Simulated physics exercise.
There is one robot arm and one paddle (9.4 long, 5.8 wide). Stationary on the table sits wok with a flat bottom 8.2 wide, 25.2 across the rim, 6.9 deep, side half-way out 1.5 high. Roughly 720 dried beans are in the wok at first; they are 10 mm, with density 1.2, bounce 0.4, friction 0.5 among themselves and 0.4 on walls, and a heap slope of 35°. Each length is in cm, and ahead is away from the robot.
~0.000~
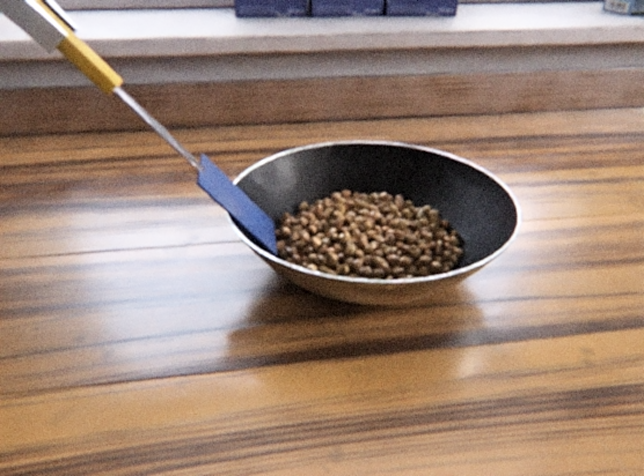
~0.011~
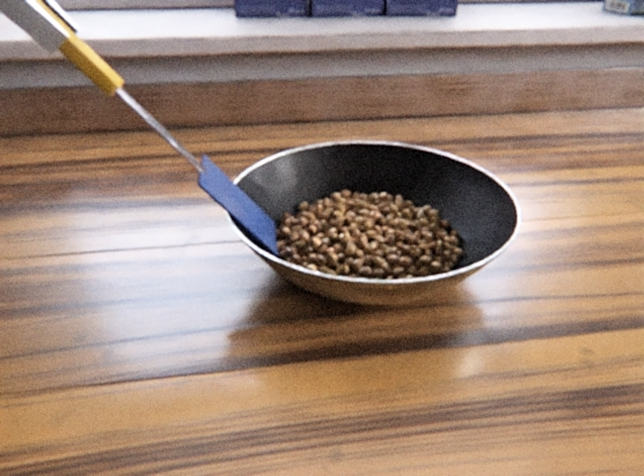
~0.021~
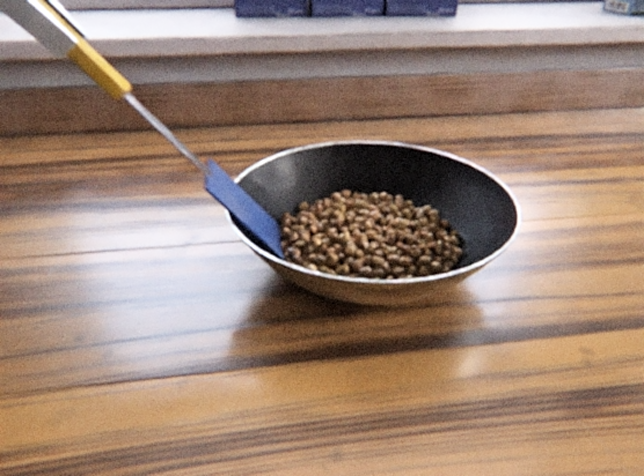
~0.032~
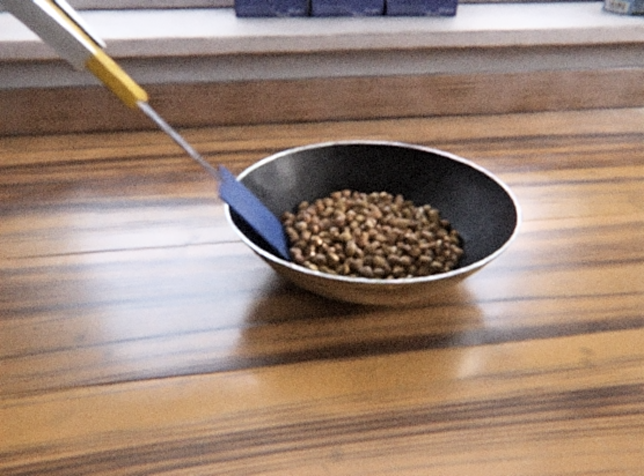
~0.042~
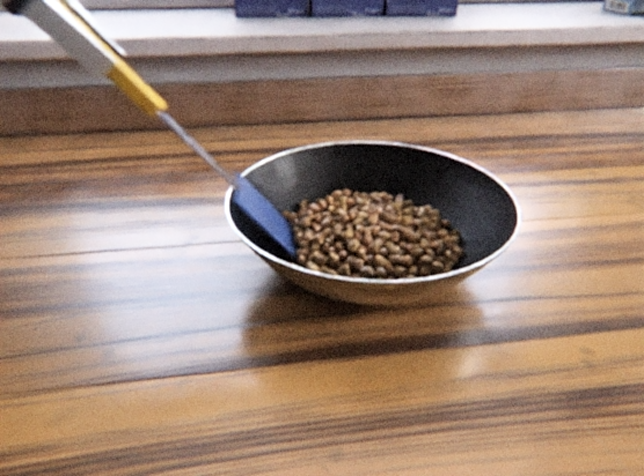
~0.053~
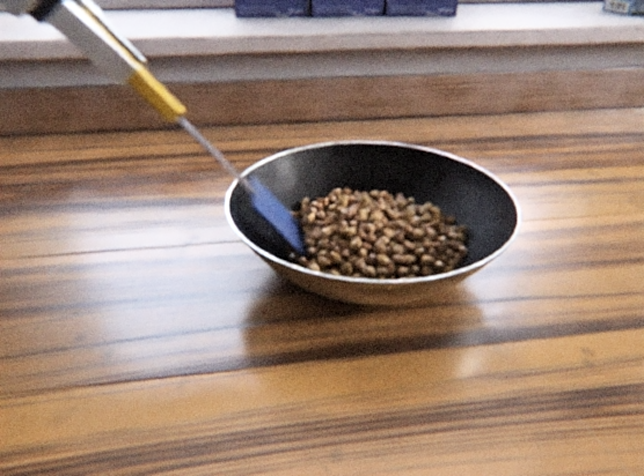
A robot arm slides a blue paddle rightward into dried beans in a black wok.
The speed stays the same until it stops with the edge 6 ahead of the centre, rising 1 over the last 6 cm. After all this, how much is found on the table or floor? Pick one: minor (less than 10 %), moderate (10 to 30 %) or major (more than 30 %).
Moderate.
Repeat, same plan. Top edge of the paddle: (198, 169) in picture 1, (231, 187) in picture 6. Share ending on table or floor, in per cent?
My guess would be close to 5 per cent.
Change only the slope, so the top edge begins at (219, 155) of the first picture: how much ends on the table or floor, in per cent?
I'd estimate around 15 per cent.
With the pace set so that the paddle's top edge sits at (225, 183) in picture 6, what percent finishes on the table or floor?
5 %.
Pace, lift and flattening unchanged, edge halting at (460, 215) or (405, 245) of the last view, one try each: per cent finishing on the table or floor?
First try about 35 percent, second about 0 percent.
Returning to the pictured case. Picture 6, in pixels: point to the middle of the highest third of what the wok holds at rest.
(455, 215).
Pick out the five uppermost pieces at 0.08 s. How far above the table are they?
They are near 6 cm up.
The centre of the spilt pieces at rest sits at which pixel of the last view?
Around (566, 242).
By 0.08 s, sloping 52°, highest piece 6 above the table; 718 in the wok.
By 0.11 s, sloping 52°, highest piece 7 above the table; 718 in the wok.
By 0.32 s, sloping 52°, highest piece 10 above the table; 604 in the wok, 42 on the table or floor, 72 on the blade or in flight.
By 1.37 s, sloping 52°, highest piece 8 above the table; 604 in the wok, 114 on the table or floor.
Final count, 604 in the wok, 114 on the table or floor. That is 16 % on the table or floor.
